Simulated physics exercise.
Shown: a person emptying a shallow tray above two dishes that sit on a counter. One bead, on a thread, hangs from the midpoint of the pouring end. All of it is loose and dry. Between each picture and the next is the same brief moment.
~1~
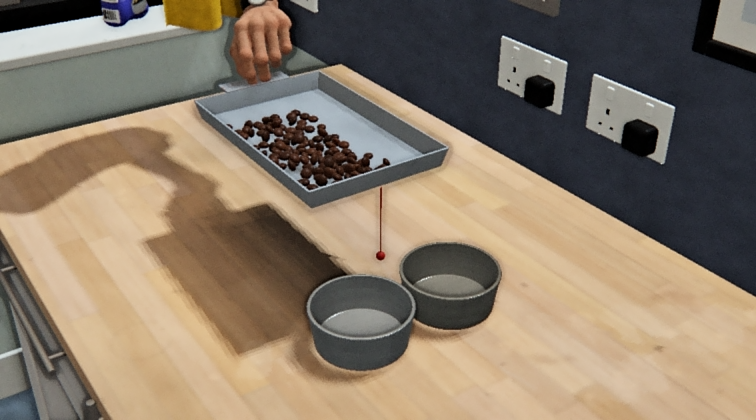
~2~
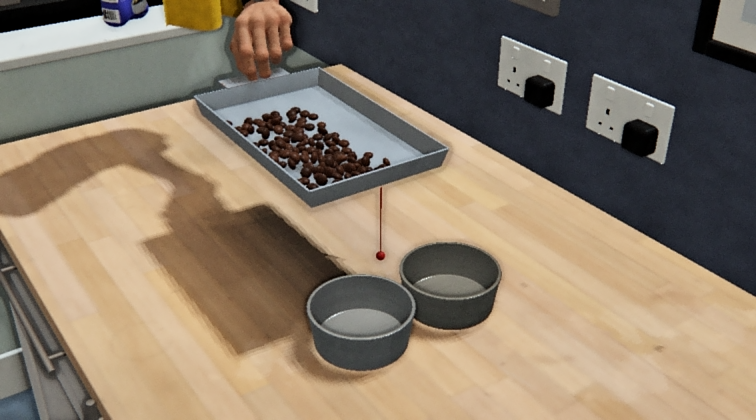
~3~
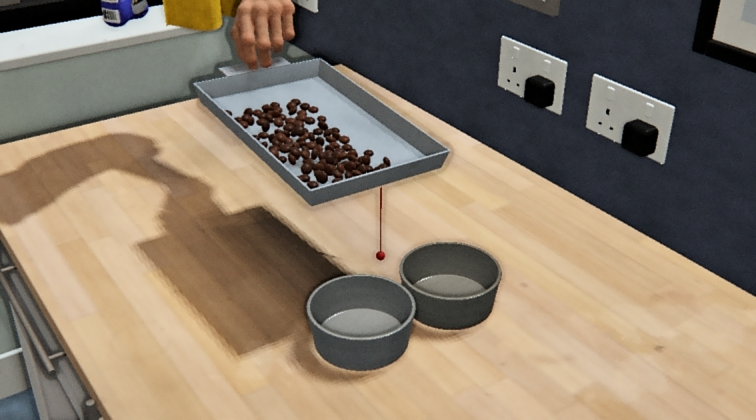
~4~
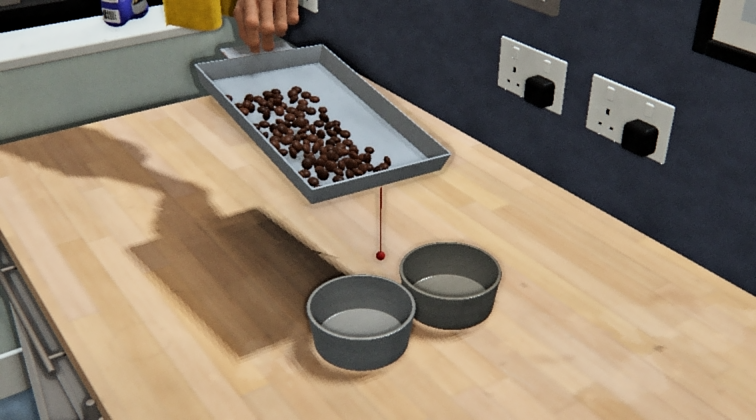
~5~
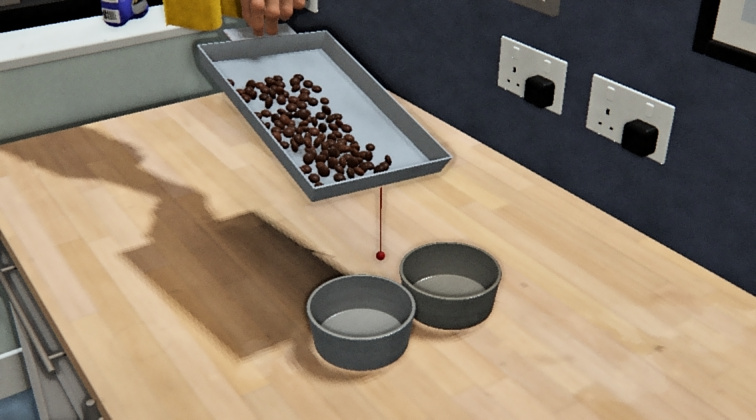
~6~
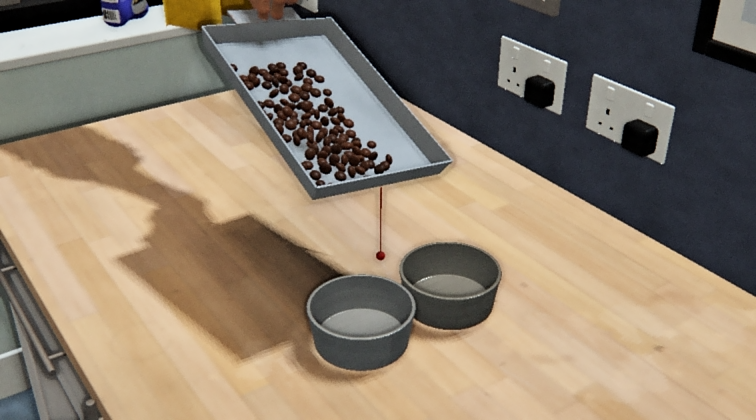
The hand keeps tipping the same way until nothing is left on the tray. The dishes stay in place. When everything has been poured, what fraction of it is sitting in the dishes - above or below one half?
Above one half.
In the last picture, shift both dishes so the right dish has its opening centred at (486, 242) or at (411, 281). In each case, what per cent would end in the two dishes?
80 %, then 50 %.
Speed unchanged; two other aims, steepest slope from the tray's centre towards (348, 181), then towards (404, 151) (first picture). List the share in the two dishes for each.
Case one 90 %; case two 50 %.
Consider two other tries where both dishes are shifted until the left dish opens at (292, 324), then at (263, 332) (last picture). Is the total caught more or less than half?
With the first shift the pair saves less than a half; with the second, less than a half.
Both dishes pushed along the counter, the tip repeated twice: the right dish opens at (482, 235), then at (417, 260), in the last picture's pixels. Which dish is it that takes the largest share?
First try, the dish to the left; second try, the dish to the right.
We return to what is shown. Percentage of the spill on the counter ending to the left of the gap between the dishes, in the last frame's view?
Roughly 20 %.
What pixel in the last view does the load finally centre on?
Somewhere around (446, 292) in the last picture.
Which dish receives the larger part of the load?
So the winner turns out to be the right-side one.
Just after the last frame, tray tipped steeply; almost all on the tray; about a tenth in the air.
A moment on, tray tipped past a quarter turn; roughly a quarter on the tray; just a few in the left dish; roughly half in the right dish; about a tenth outside both; about a tenth in the air.
Further on, tray tipped past a quarter turn; just a few in the left dish; the larger part in the right dish; about a tenth outside both.
When it is over, tray tipped past a quarter turn; just a few in the left dish; the larger part in the right dish; about a tenth outside both.
